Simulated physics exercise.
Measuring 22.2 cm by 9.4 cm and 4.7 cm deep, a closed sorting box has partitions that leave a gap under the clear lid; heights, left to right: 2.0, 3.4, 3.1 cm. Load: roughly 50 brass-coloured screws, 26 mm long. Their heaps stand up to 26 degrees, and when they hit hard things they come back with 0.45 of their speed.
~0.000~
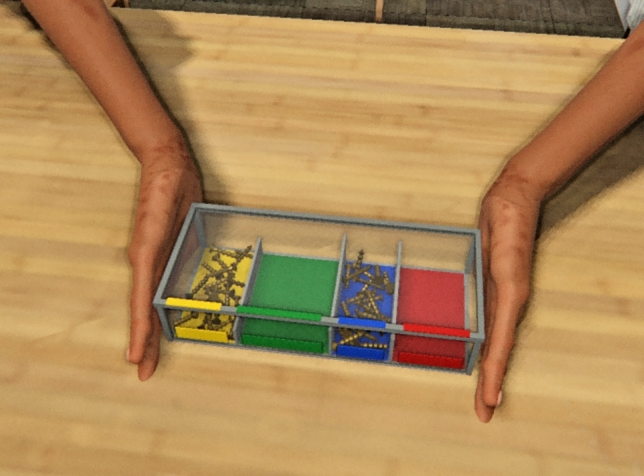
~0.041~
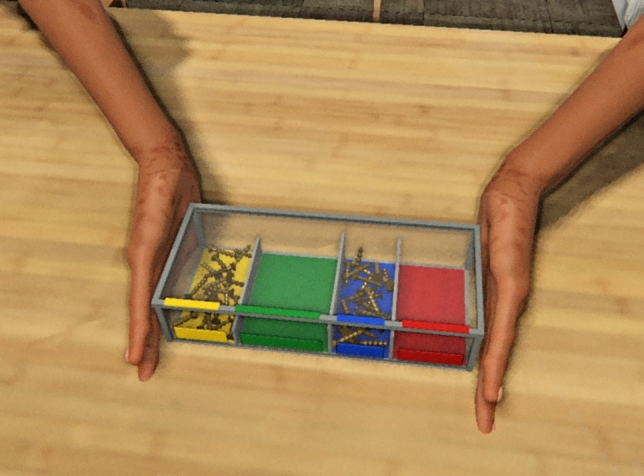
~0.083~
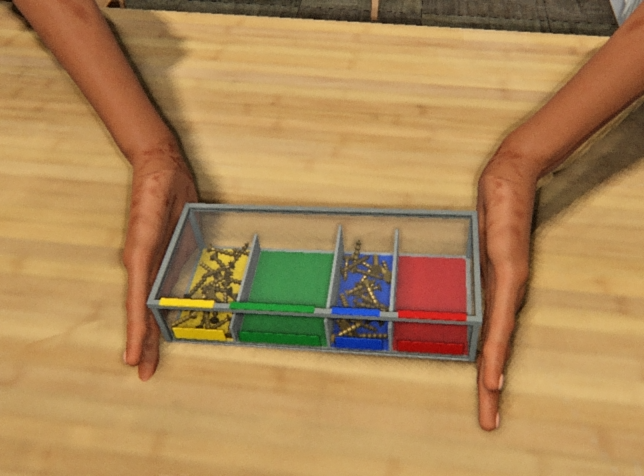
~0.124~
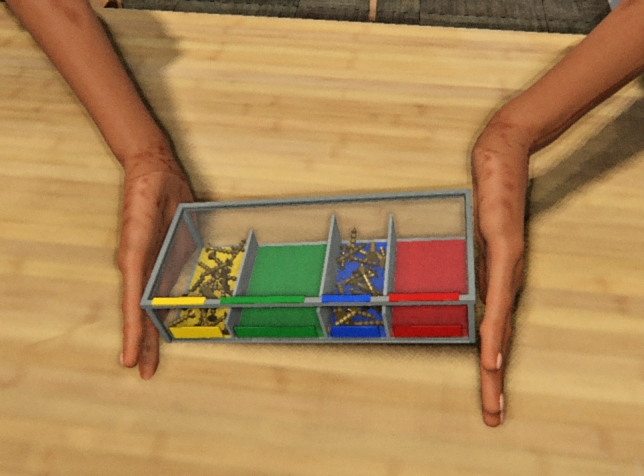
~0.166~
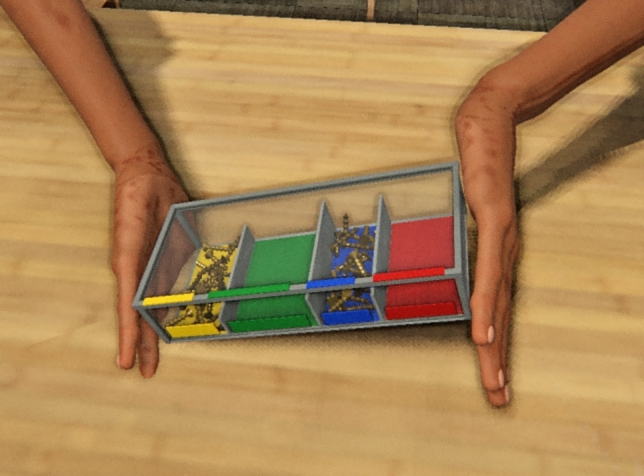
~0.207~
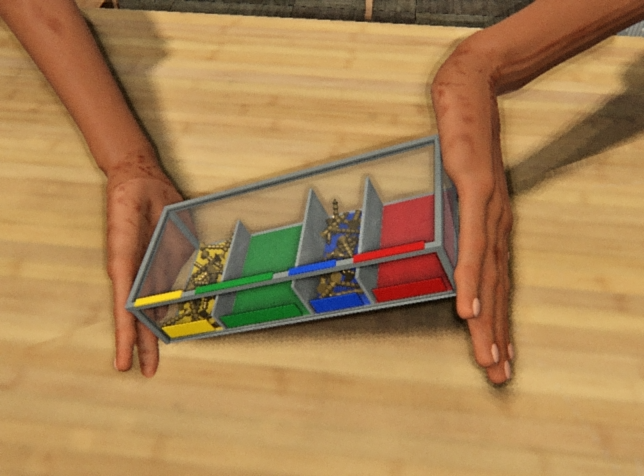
Clear-lidded sorting box of brass-coloured screws resting level between two hands on a wooden table, then tilting, its right end rising.
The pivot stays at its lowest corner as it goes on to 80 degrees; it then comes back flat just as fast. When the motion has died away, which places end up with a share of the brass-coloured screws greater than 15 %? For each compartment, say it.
In order: Red: Fails, blue: Succeeds, green: Fails, yellow: Succeeds.
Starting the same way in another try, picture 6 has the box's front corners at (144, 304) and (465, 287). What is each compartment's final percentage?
Per cent at the end: Red 0; blue 50; green 0; yellow 50.
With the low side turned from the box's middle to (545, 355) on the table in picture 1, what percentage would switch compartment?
My best guess is some 40 per cent.
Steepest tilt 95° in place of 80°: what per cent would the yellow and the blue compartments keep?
You'd see yellow with 65 % and blue with 25 %.
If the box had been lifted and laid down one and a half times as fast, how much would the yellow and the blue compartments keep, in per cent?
Yellow = 50 %; blue = 35 %.
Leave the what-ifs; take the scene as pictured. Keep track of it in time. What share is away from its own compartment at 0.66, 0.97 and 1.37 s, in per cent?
5, 10, 10.
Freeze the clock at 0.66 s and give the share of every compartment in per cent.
Shares - red: 0; blue: 50; green: 5; yellow: 50.
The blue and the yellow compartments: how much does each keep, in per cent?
Blue 45, yellow 50.
After 0.66 s, tilt 78 degrees; blue 50 %, green 5 %, yellow 50 %.
After 0.97 s, tilt 32 degrees; blue 45 %, green 5 %, yellow 50 %.
Then, at 1.37 s, tilt 0 degrees; blue 45 %, green 5 %, yellow 50 %.
In the end, at 1.7 s, red 0 %, blue 45 %, green 5 %, yellow 50 %.
